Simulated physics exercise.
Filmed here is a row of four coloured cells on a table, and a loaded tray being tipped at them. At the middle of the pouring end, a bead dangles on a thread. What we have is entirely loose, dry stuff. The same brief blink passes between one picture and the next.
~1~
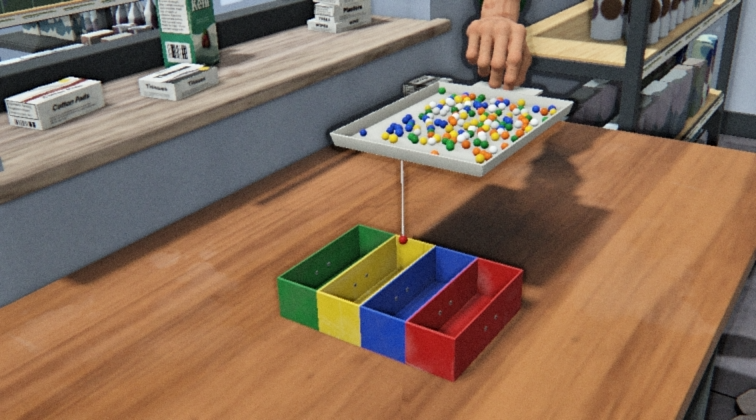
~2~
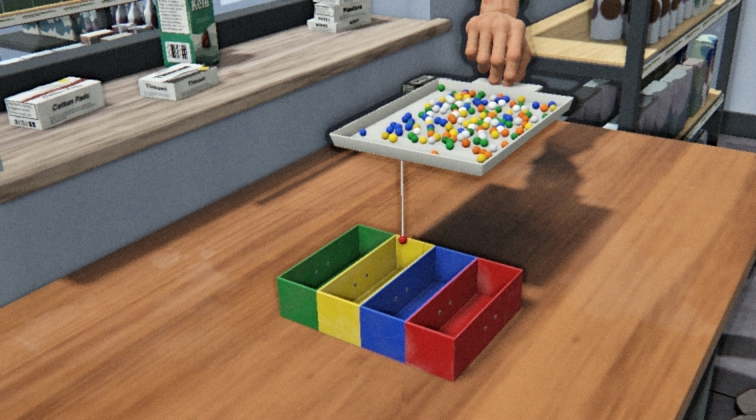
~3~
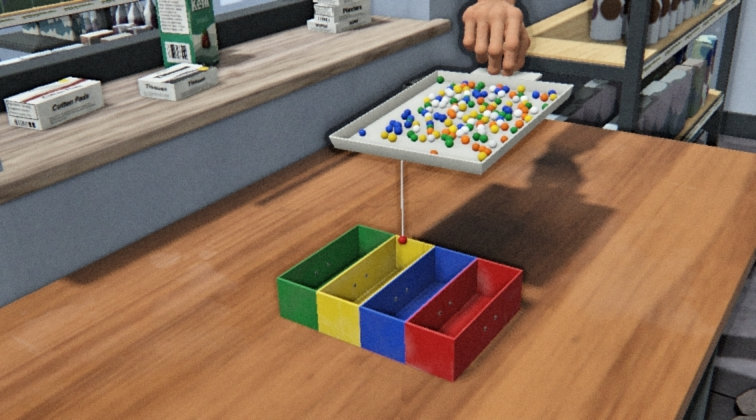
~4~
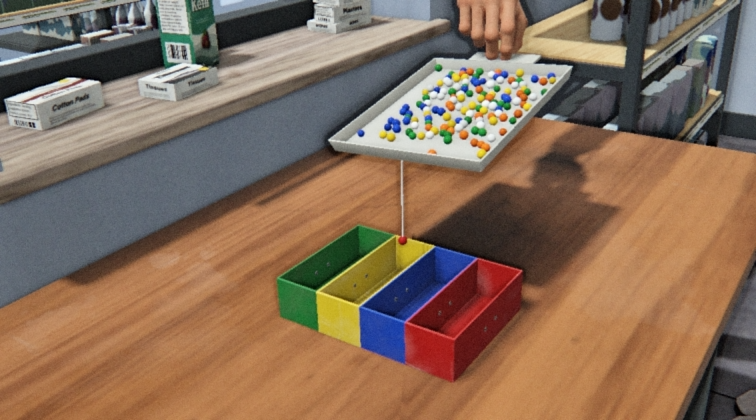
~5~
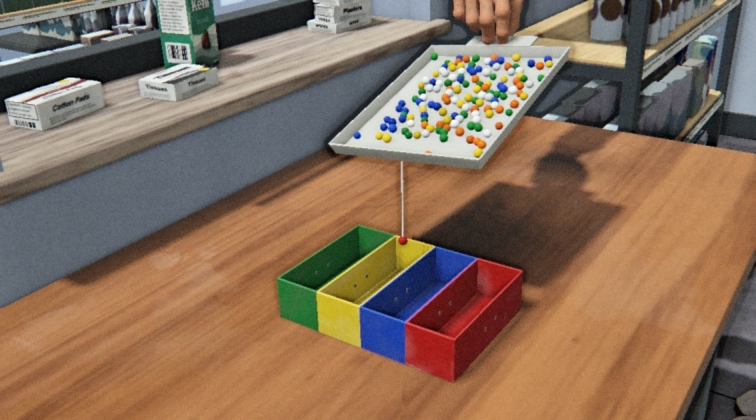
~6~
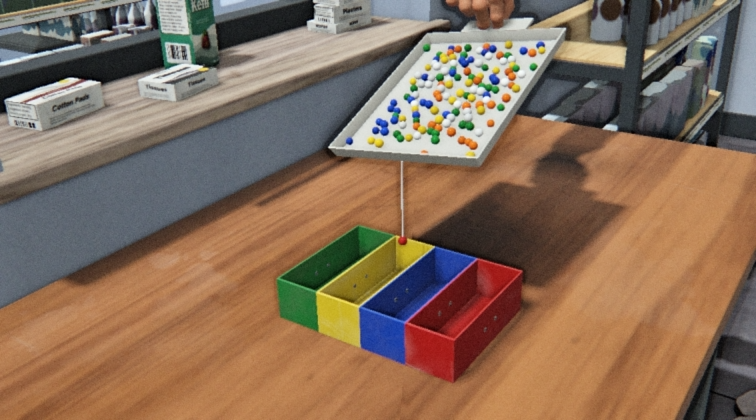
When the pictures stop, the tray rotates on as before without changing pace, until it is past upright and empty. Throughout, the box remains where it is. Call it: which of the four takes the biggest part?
The green compartment.
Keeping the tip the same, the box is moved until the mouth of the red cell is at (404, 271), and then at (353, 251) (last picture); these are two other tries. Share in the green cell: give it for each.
Roughly 10 per cent, and 0 per cent.
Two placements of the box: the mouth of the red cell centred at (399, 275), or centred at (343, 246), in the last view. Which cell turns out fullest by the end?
So the first one goes to the cell in yellow and the second to that red cell.
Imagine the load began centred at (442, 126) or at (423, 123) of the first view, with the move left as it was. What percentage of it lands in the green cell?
It would be roughly 50 per cent for the first and roughly 60 per cent for the second.
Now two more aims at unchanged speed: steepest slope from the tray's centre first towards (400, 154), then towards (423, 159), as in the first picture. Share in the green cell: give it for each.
I'd expect around 30 in a hundred first and around 10 in a hundred second.
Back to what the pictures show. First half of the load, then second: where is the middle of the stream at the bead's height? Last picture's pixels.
Around (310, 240), followed by around (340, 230).
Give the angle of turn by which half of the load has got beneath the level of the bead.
Somewhere near 80 degrees, I'd say.
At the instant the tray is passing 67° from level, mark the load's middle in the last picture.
The middle of the load sits near (348, 173).
Soon after the last picture, tray tipped steeply; about half on the tray; a small part in the green cell; a stray few in the yellow cell; about a third falling or outside the box.
A little later, tray tipped past a quarter turn; a stray few on the tray; about a third in the green cell; a small part in the yellow cell; a stray few in the blue cell; about half falling or outside the box.
Later still, tray tipped past a quarter turn; about a third in the green cell; a small part in the yellow cell; a stray few in the blue cell; about half falling or outside the box.
By the end, tray tipped past a quarter turn; about a third in the green cell; a small part in the yellow cell; a stray few in the blue cell; none in the red cell; about half outside the box.
